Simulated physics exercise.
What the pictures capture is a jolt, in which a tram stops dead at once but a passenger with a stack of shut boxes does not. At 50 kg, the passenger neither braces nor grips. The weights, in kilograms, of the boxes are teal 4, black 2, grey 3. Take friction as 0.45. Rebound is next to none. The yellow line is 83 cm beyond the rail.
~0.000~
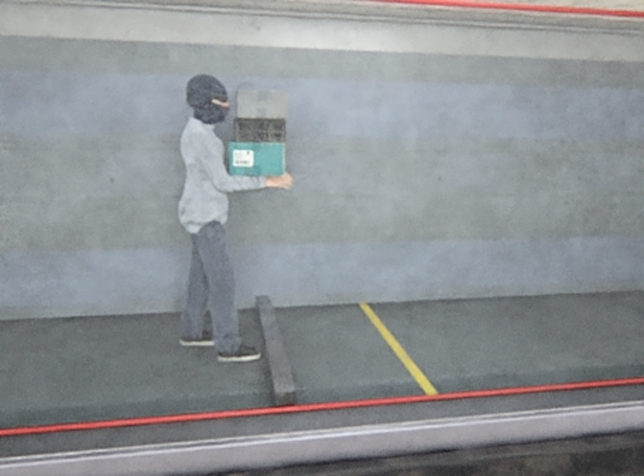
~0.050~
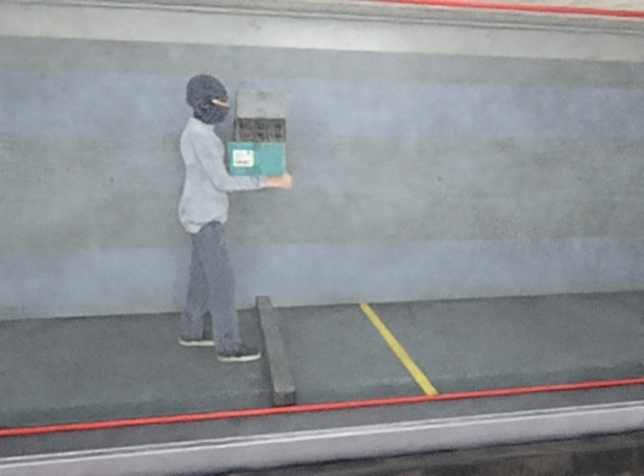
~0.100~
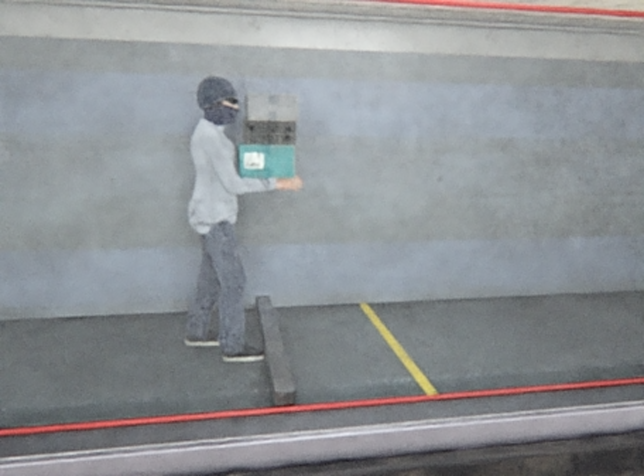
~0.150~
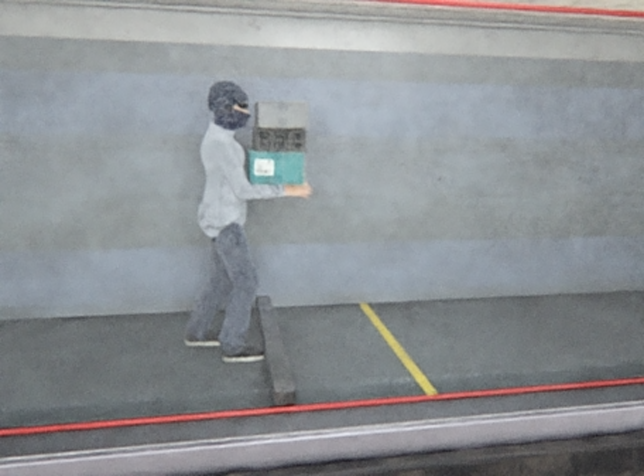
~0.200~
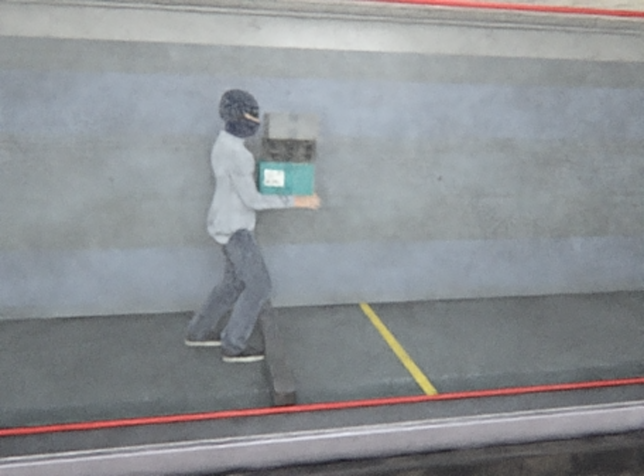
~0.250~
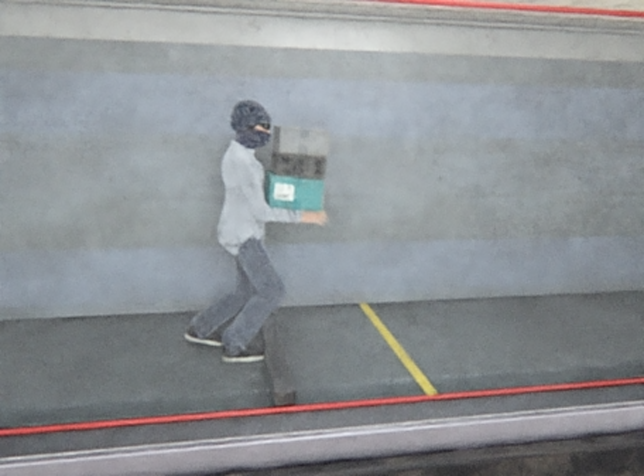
A masked passenger holding stacked boxes stands still, then leans right with bending knees.
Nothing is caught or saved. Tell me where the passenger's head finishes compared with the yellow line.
Looks like it pulls up before the line.
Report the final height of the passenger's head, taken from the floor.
About 15 cm up.
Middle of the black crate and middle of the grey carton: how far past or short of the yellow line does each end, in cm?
Final: Black crate 20 cm beyond, grey carton 130 cm beyond.
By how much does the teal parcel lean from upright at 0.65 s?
About 90°.
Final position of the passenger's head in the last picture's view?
Somewhere close to (379, 336).
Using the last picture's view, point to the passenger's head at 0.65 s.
(350, 292).
After 0.45 s the passenger's head is 64 cm short of the yellow line, near (295, 204) in the last picture's view.
After 0.65 s the passenger's head is 31 cm short of the yellow line, near (350, 292) in the last picture's view.
After 0.95 s the passenger's head is 18 cm short of the yellow line, near (377, 301) in the last picture's view; the teal parcel 26 cm short of the yellow line, tilted 125°.
At rest, 2.0 s, teal parcel stops short of the yellow line; black crate crosses the yellow line; grey carton crosses the yellow line; passenger's head stops short of the yellow line.
